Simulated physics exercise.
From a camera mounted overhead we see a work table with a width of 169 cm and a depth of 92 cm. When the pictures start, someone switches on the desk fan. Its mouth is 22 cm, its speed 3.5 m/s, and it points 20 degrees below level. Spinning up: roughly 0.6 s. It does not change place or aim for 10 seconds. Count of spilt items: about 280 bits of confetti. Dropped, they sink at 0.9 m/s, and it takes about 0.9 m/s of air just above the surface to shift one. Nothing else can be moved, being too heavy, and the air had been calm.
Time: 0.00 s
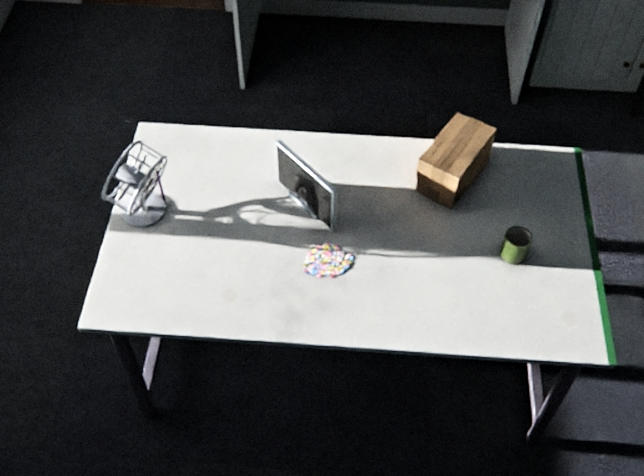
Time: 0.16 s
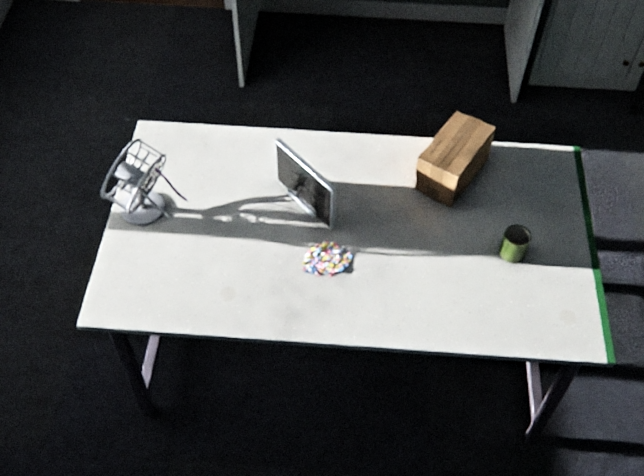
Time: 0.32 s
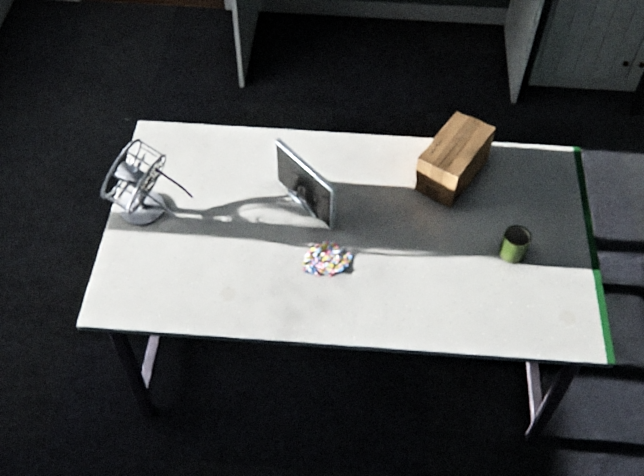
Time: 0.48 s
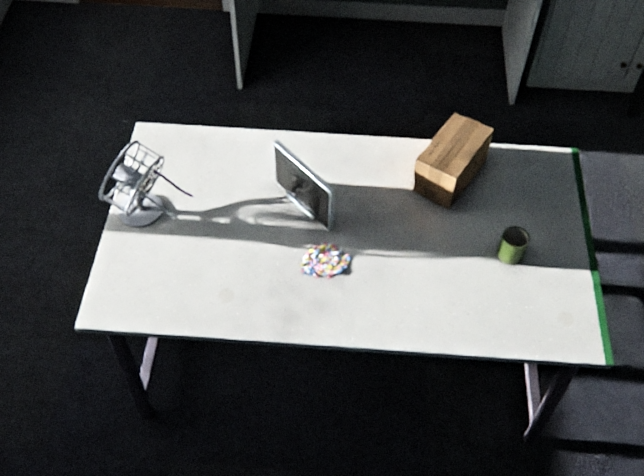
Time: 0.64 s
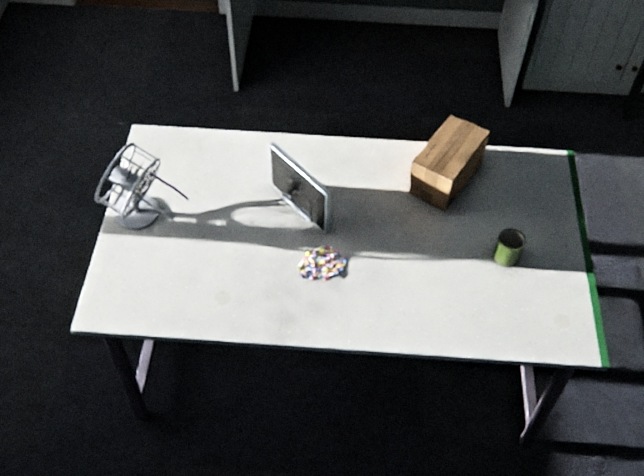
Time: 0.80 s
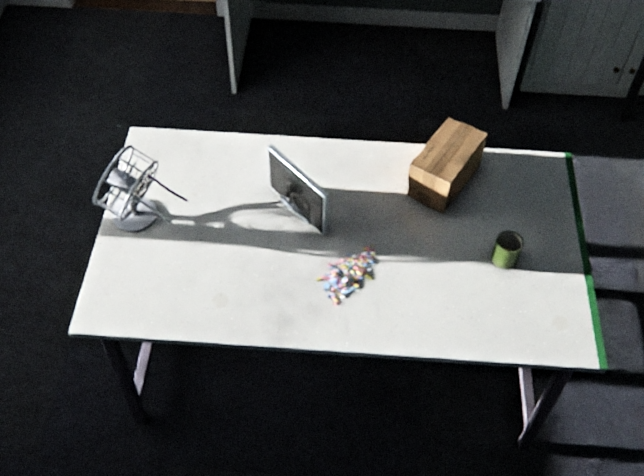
A pile of colorful confetti bits on a white table with a desk fan, laptop, wooden box and green cup sat still at first, then spread out and shifted slightly to the right.
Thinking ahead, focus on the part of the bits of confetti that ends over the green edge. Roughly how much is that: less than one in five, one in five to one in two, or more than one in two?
Roughly one in five to one in two.
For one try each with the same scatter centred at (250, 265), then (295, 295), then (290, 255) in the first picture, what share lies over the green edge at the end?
Going through the three spots in order, you'd get 1 percent, 0 percent and 40 percent.
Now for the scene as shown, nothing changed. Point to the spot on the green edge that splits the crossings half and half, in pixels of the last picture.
Around (597, 305).
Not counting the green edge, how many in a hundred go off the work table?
I would say close to 20 %.
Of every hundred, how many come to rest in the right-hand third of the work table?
Around 40 per cent.
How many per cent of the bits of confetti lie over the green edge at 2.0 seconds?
Some 30 per cent.
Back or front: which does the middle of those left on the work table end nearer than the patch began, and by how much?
Backward, some 15 cm.
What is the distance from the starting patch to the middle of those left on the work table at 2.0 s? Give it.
It comes to near 60 cm.
After 2.0 s, 30 % are over the green edge; the middle of those still in play is near (489, 243); 81 % have settled or left.
After 3.2 s, 31 % are over the green edge; the middle of those still in play is near (489, 243); 83 % have settled or left.
After 5.5 s, 34 % are over the green edge; the middle of those still in play is near (489, 241); 86 % have settled or left.
After 10.0 s, at the end, 37 % are over the green edge; the middle of those still in play is near (485, 238).
